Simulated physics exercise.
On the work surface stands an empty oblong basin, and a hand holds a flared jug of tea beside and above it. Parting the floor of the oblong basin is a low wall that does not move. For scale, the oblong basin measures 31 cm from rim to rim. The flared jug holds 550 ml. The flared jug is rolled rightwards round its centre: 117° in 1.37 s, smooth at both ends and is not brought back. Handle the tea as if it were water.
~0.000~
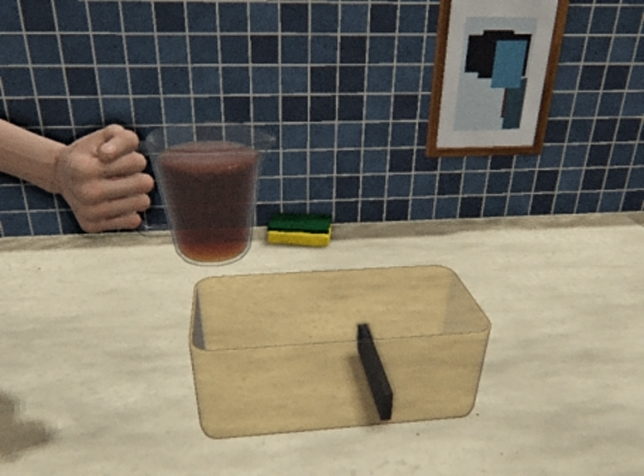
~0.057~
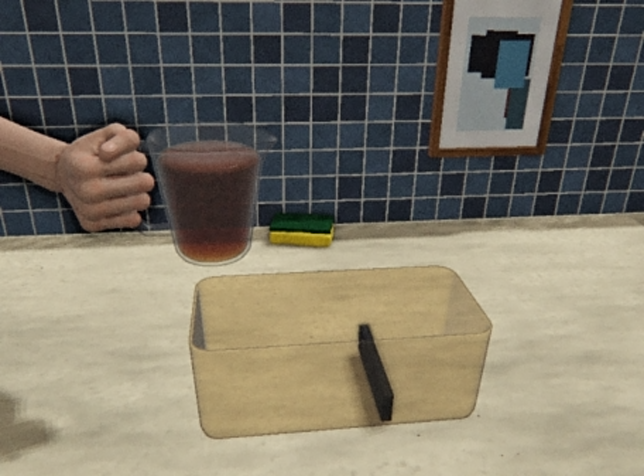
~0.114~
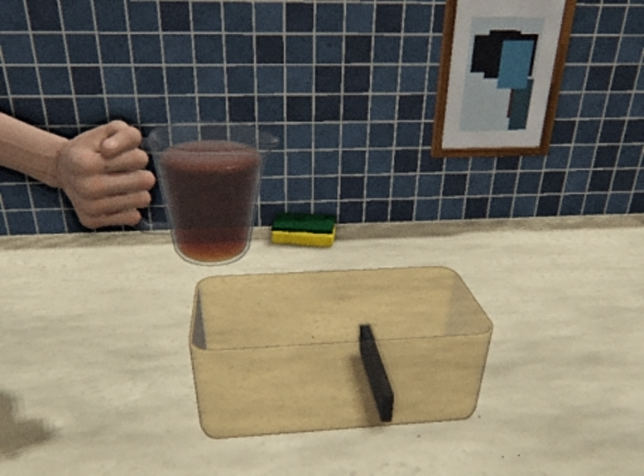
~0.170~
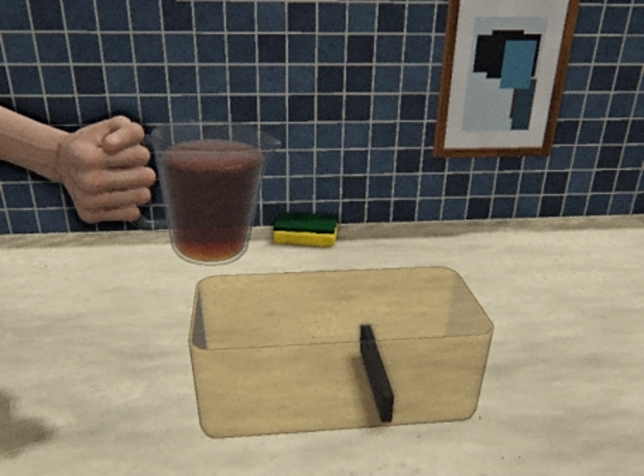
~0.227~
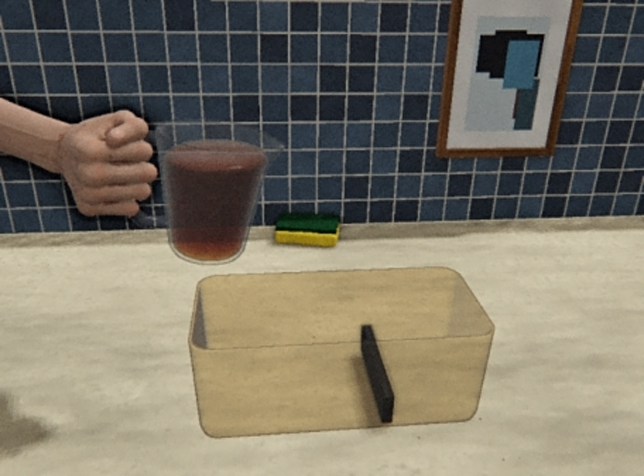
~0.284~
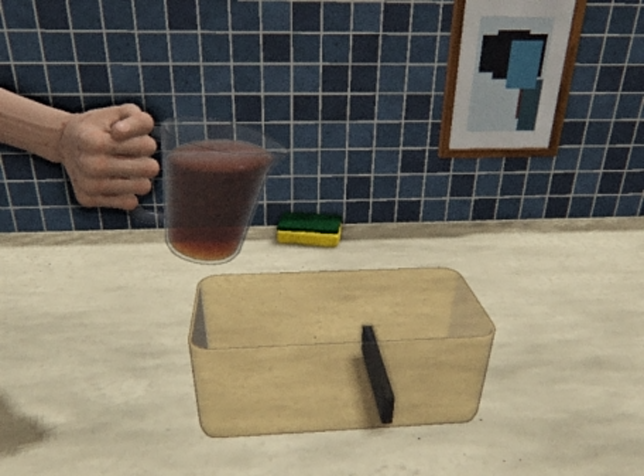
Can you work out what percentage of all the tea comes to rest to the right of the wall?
I would put it at 6 per cent.
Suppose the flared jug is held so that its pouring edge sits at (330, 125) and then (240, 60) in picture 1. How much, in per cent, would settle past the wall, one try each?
Try 1: Approx. 70 %; try 2: Approx. 5 %.
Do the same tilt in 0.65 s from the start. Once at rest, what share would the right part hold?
Estimate: Close to 10 per cent.
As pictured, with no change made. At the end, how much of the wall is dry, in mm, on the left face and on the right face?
Left about 18 mm, while the right is about 34 mm.
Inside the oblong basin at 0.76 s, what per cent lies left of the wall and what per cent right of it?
Left roughly 10 per cent, right roughly 0.
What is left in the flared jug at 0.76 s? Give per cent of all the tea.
At that time about 72 in a hundred parts are still held.
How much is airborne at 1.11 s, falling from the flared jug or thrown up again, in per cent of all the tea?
Near 14 per cent, I'd say.
By 0.76 s the tilt is 69° and 73 per cent is still to pour, 10 is left of the wall and 0 right of it.
By 1.11 s the tilt is 107° and 12 per cent is still to pour, 73 is left of the wall and 1 right of it.
By 1.47 s the tilt is 117° and 0 per cent is still to pour, 91 is left of the wall and 6 right of it.
By 1.87 s the tilt is 117° and 0 per cent is still to pour, 91 is left of the wall and 6 right of it.
At rest 91 per cent lies left of the wall, 6 right of it and 3 outside.
